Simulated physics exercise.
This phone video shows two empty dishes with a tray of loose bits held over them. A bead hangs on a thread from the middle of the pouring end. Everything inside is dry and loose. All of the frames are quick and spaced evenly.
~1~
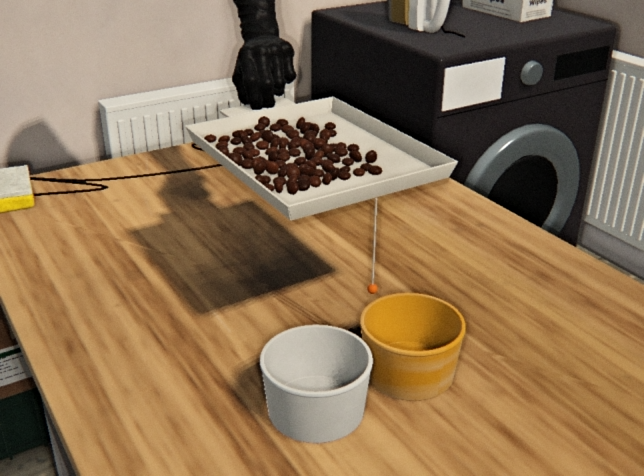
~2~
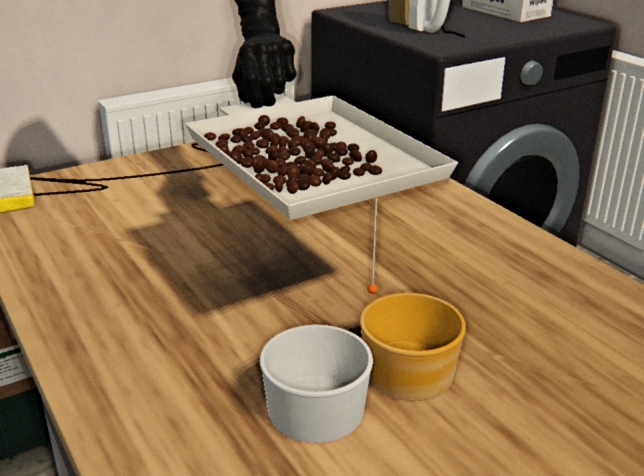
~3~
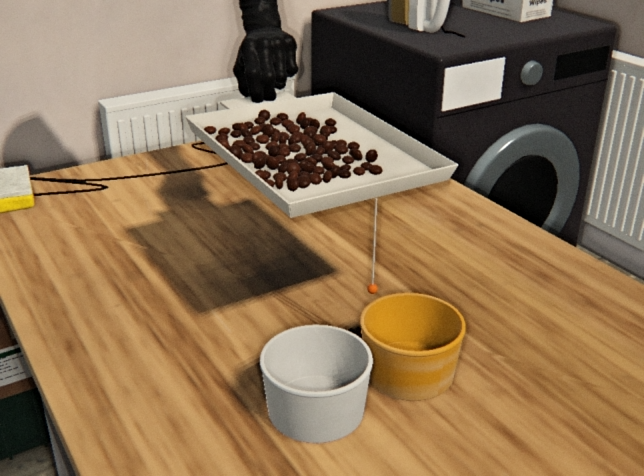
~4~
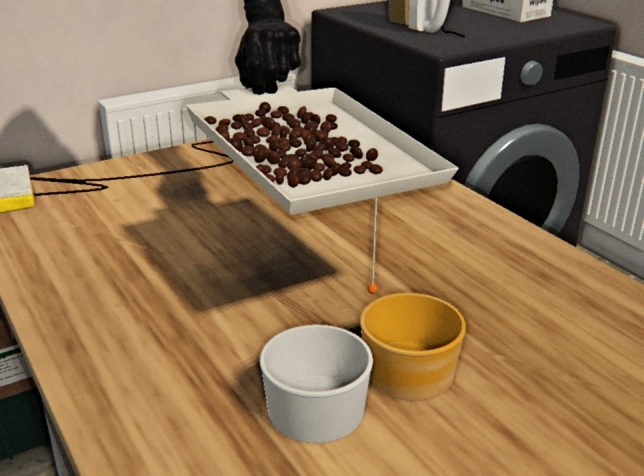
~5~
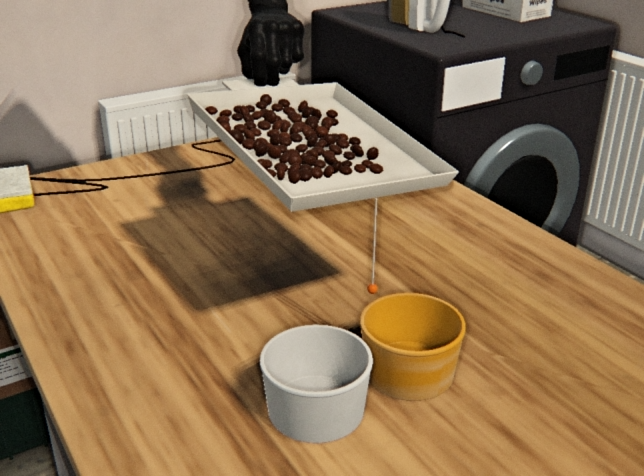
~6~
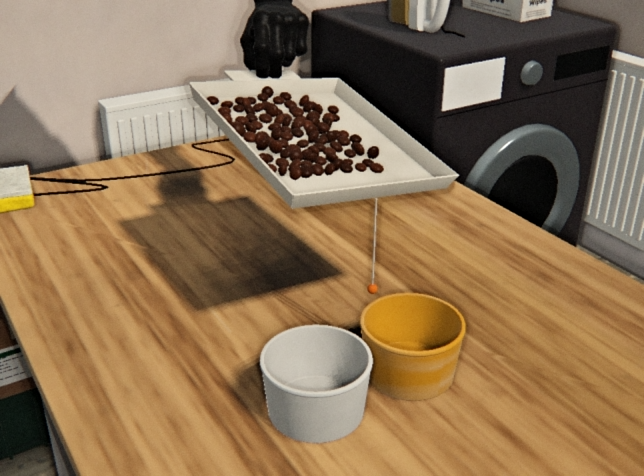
At first, a black-gloved hand holds a pale tray of loose dark brown pieces level above a white dish and a yellow dish on a wooden table. Then the hand rises slightly, lifting the tray's far end and tilting its near edge a little lower at the right corner, while the dishes stay still and empty.
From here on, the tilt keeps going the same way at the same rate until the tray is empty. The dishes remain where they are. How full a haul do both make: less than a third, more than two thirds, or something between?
By the end the two dishes capture a poor share, below a third.
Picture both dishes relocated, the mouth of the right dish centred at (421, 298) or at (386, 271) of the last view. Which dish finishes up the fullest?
The one on the right side; the one on the right side.
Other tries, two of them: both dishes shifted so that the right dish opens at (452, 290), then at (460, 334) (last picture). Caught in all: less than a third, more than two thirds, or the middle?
Spot one, beyond two thirds; spot two, under a third.
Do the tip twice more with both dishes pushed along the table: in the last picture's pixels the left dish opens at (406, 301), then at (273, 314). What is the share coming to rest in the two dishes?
60 per cent the first time, 0 per cent the second time.
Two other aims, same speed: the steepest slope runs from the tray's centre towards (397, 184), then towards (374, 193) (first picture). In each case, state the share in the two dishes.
Case one near 40 %; case two near 70 %.
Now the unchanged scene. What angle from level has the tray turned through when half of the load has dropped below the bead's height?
About 95° of tilt.
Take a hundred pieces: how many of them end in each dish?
Left dish 0, right dish 10 %.
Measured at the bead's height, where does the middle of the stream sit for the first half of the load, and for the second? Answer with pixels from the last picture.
Around (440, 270) first; around (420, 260) second.
Soon, tray tipped steeply; nearly all on the tray; a small part in the air.
A while on, tray tipped right over; about a quarter on the tray; a small part in the right dish; about half outside both; a small part in the air.
Towards the end, tray tipped past a quarter turn; a small part in the right dish; most outside both.
Finally, tray tipped past a quarter turn; none in the left dish; a small part in the right dish; most outside both.
